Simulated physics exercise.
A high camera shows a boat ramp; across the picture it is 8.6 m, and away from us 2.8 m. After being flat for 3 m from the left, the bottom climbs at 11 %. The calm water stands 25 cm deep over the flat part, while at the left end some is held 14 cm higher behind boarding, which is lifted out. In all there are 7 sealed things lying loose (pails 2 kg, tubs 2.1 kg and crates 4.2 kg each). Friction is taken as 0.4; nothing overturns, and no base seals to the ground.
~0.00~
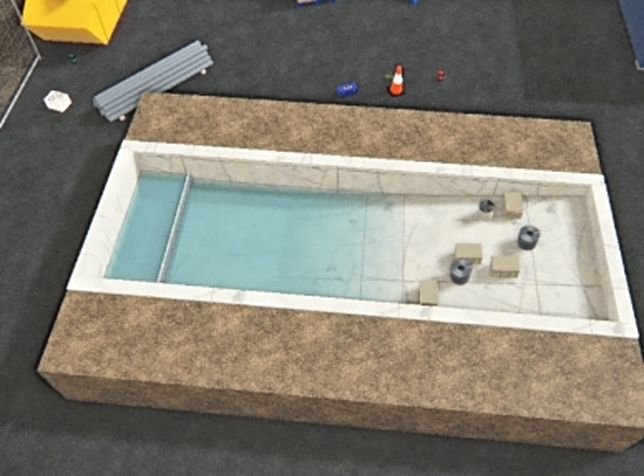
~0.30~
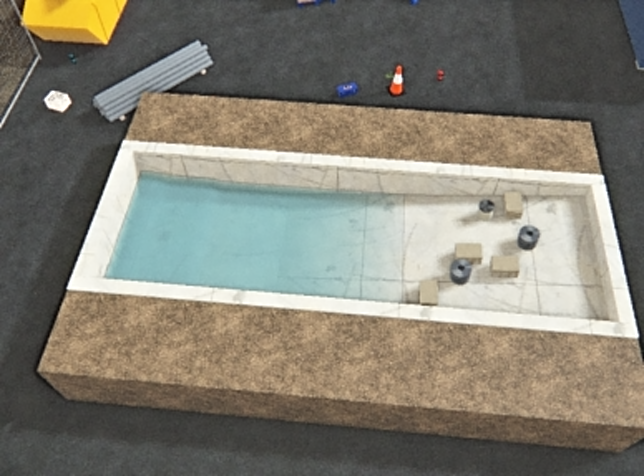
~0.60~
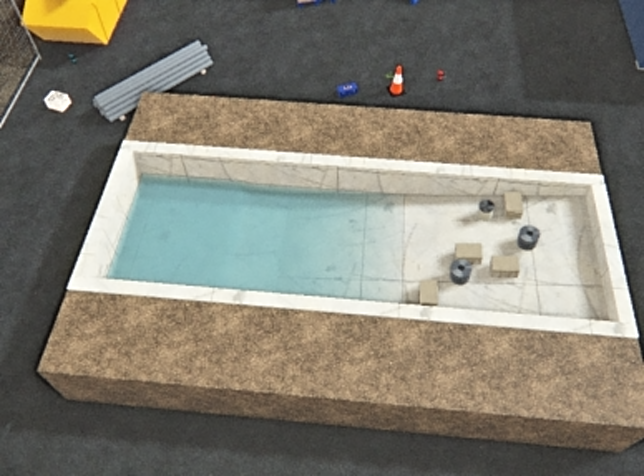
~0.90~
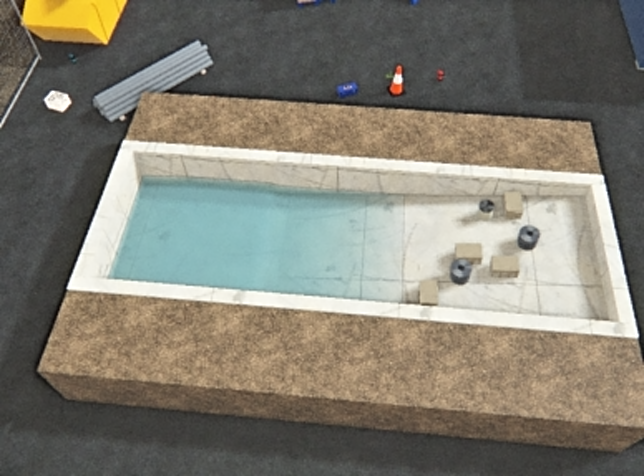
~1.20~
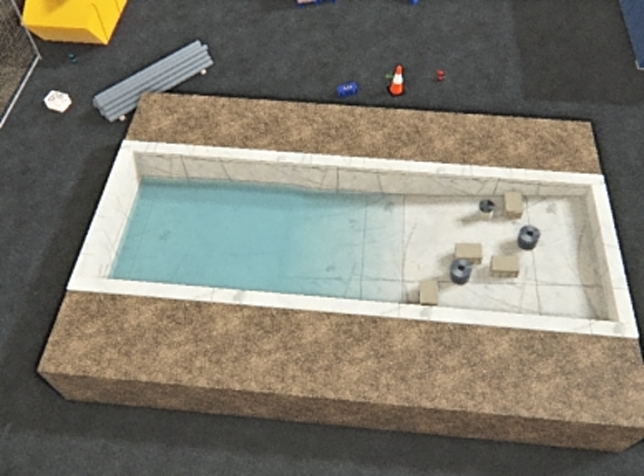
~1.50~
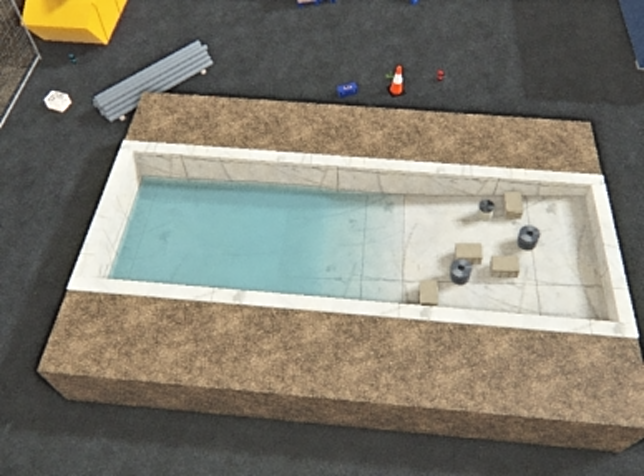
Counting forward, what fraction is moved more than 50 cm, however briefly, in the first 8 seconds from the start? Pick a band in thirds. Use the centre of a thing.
Band: Under a third.
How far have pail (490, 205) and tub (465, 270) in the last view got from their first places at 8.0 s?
In that order: 0 cm, 100 cm.
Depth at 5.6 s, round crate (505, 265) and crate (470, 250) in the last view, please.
Around 0 cm and 1 cm.
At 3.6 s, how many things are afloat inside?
Tally: 0 of them.
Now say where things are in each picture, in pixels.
The first picture shows a pail at (488, 206), on the bottom; a tub at (463, 268) rests on the ground; water covers 14.5 m2; 0 of 7 have shifted.
The second picture shows a pail at (488, 206) rests on the ground; a tub at (463, 268), on the bottom; water covers 14.5 m2; 0 of 7 have shifted.
The third picture shows a pail at (488, 206) rests on the ground; a tub at (463, 268), on the bottom; water covers 14.5 m2; 0 of 7 have shifted.
The fourth picture shows a pail at (488, 206) rests on the ground; a tub at (463, 268), on the bottom; 14.5 m2 under water; 0 of 7 have shifted.
The fifth picture shows a pail at (488, 206) rests on the ground; a tub at (463, 268) rests on the ground; water covers 14.5 m2; 0 of 7 have shifted.
The sixth picture shows a pail at (488, 206), on the bottom; a tub at (463, 268) rests on the ground; water covers 14.5 m2; 0 of 7 have shifted.
After 2.1 s 0 of 7 are over 50 cm from their spots; 0 afloat.
After 3.6 s 0 of 7 are over 50 cm from their spots; 0 afloat.
After 5.6 s 0 of 7 are over 50 cm from their spots; 0 afloat.
After 8.0 s 1 of 7 are over 50 cm from their spots, and 2 have been at some point; 0 afloat.
